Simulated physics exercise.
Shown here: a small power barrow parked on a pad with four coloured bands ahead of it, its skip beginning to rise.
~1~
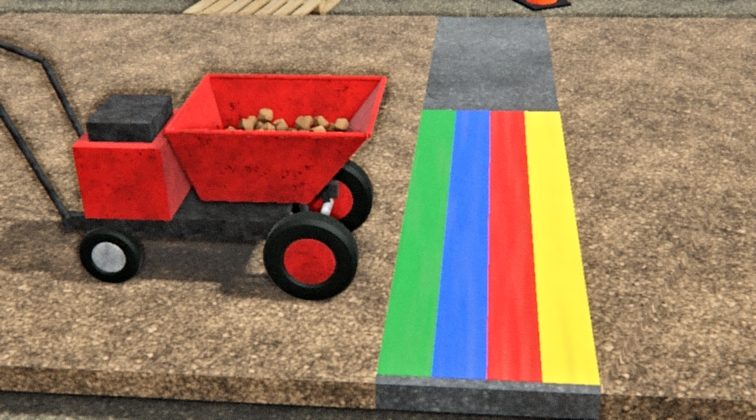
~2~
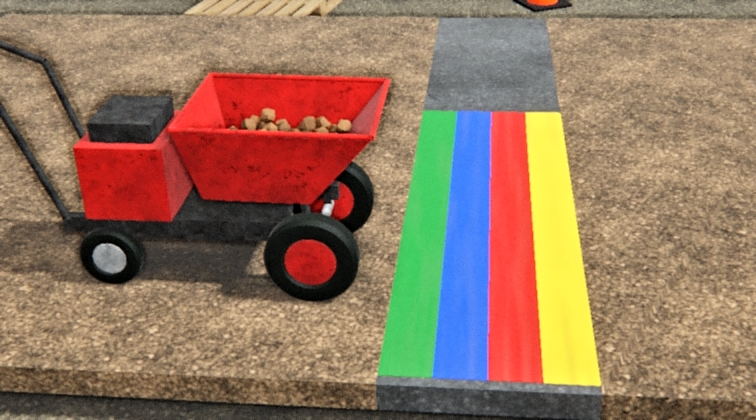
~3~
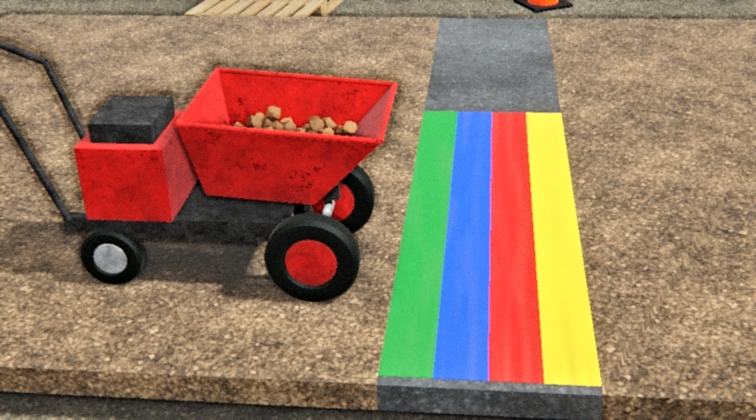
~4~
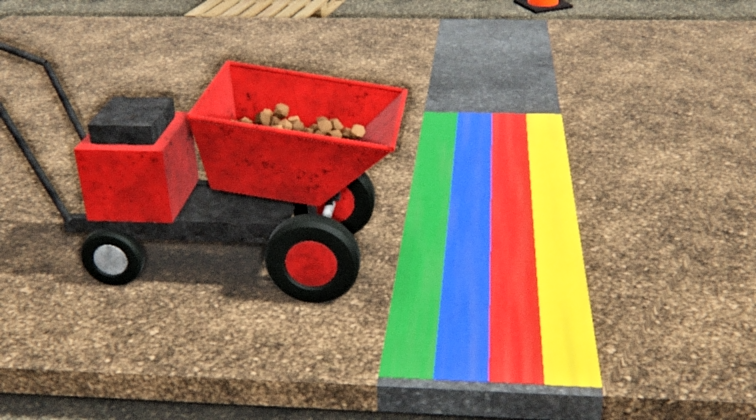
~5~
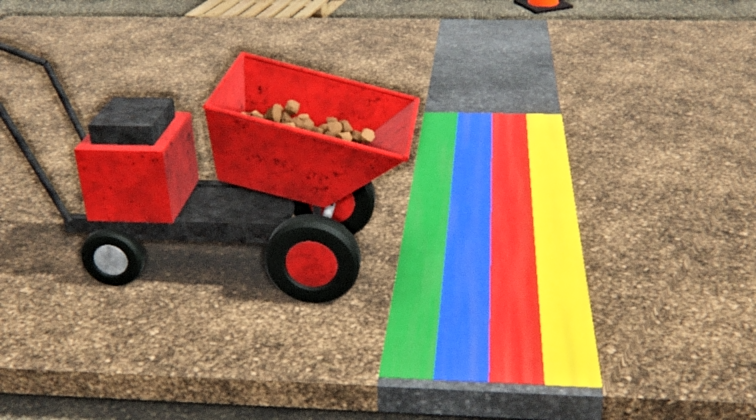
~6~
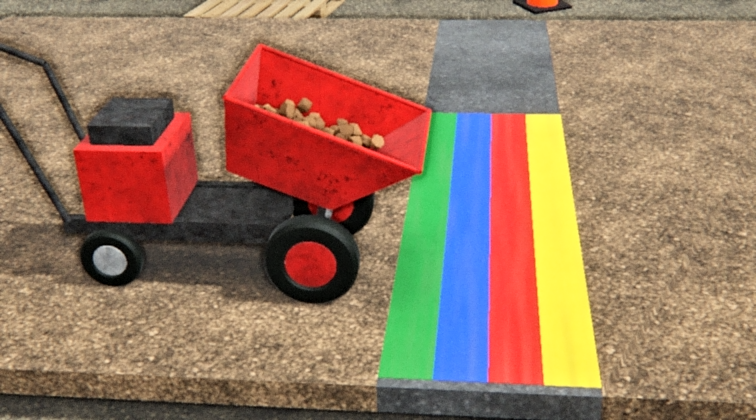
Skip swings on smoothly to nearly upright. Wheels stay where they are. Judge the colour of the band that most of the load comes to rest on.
Most of it rests on the red band.
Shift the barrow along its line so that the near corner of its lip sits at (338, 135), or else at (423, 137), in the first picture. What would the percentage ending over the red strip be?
First try: Around 30 %; second try: Around 10 %.
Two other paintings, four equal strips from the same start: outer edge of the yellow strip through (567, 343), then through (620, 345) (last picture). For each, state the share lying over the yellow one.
Shares: About 30 per cent; about 20 per cent.
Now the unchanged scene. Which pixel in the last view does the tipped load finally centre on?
Resting centre, last frame: Roughly (521, 265).
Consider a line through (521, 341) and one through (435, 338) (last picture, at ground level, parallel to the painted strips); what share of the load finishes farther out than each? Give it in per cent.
I'd say about 40 and about 80 in a hundred.
Shortly afterwards, skip tipped steeply; the whole lot in the skip.
Next, skip tipped right over; the bulk in the skip; a little over the blue strip; a little over the red strip; only a few over the yellow strip.
Some moments later, skip tipped right over; near a quarter in the skip; near a quarter over the blue strip; near a third over the red strip; near a quarter over the yellow strip; a little off the paint.
In the end, skip tipped right over; near a quarter in the skip; none at all over the green strip; near a quarter over the blue strip; near a third over the red strip; near a quarter over the yellow strip; a little off the paint.
